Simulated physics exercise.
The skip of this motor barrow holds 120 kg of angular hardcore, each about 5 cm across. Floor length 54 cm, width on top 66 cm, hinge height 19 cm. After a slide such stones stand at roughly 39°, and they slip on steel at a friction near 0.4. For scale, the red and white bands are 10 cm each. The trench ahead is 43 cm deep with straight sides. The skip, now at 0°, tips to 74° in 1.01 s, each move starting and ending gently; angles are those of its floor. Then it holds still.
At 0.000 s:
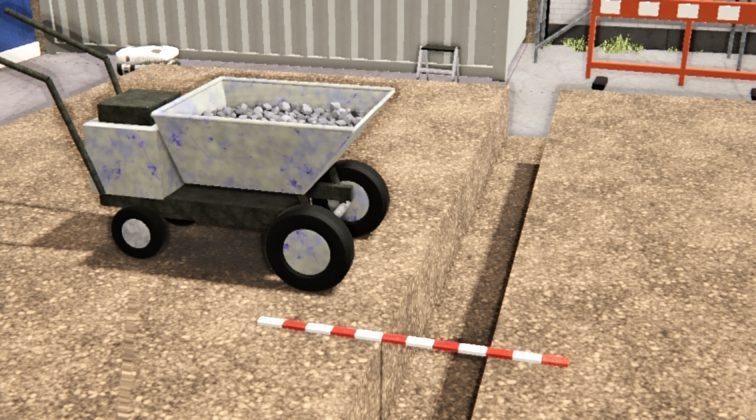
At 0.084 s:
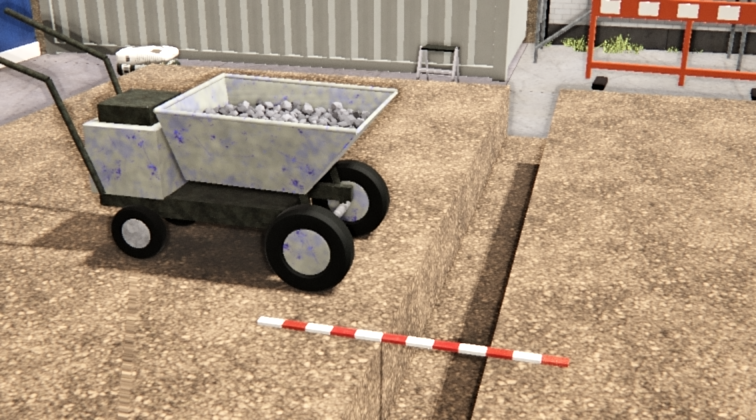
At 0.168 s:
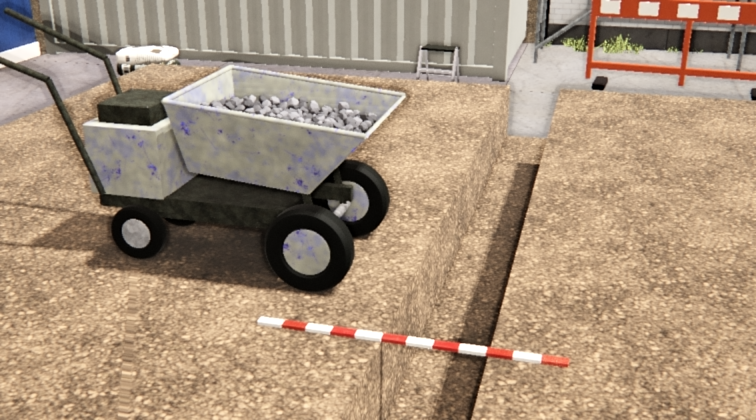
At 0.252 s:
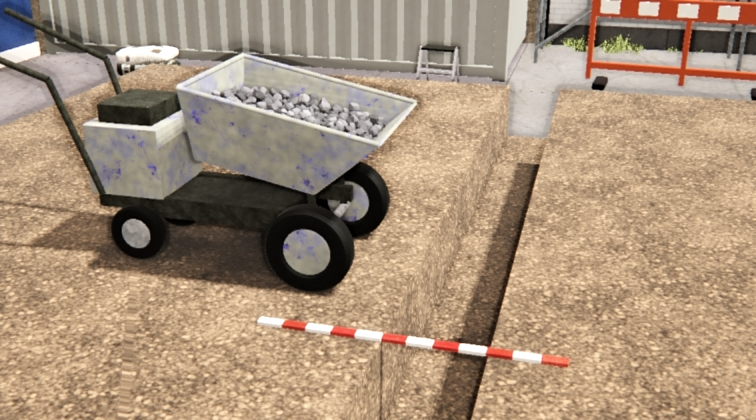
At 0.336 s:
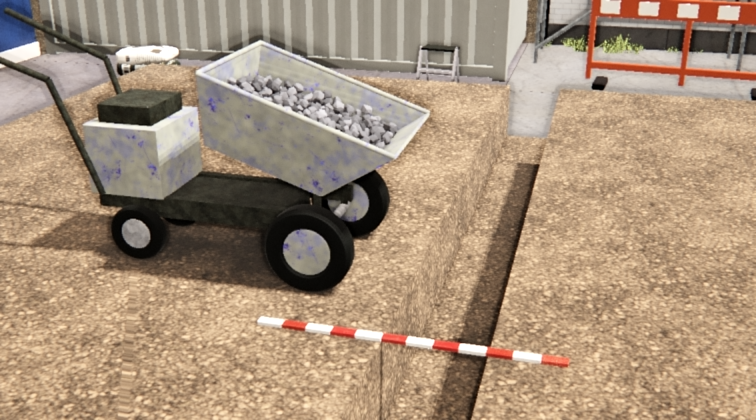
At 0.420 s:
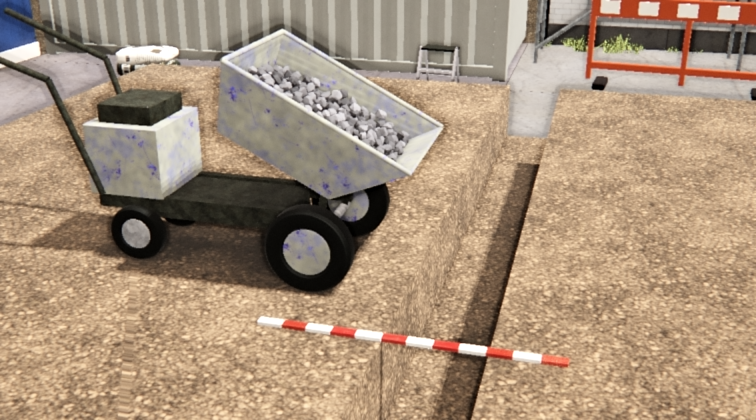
A pale grey motor barrow with blue blotches, black wheels and dark handles at the left stands on brown ground beside a narrow trench, seen from above and to one side on a building site. A red-and-white banded pole lies across the trench in front, with a grey corrugated wall and orange barriers behind. The skip of grey stones tilts steadily, its rear rising, while the barrow and camera stay still.
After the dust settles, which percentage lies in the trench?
Some 83 per cent of it.
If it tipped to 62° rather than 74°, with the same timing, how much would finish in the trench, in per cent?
It would be near 35 per cent.
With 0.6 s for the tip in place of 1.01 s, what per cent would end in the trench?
In that case some 65 per cent.
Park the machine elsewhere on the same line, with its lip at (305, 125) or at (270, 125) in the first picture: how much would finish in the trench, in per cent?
About 100 and 65 per cent.
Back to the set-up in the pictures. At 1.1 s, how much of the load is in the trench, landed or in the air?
Some 20 per cent.
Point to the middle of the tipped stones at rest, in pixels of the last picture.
Near (480, 345).
After 0.8 s the floor is at 63°; 100 % in the skip; the foremost stones are at (447, 221).
After 1.1 s the floor is at 74°; 74 % in the skip, 21 % in the trench, 5 % past the trench; the foremost stones are at (533, 292).
After 1.5 s the floor is at 74°; 35 % in the skip, 48 % in the trench, 17 % past the trench; the foremost stones are at (630, 303).
After 3.4 s the floor is at 74°; 0 % in the skip, 83 % in the trench, 17 % past the trench; the foremost stones are at (661, 300).
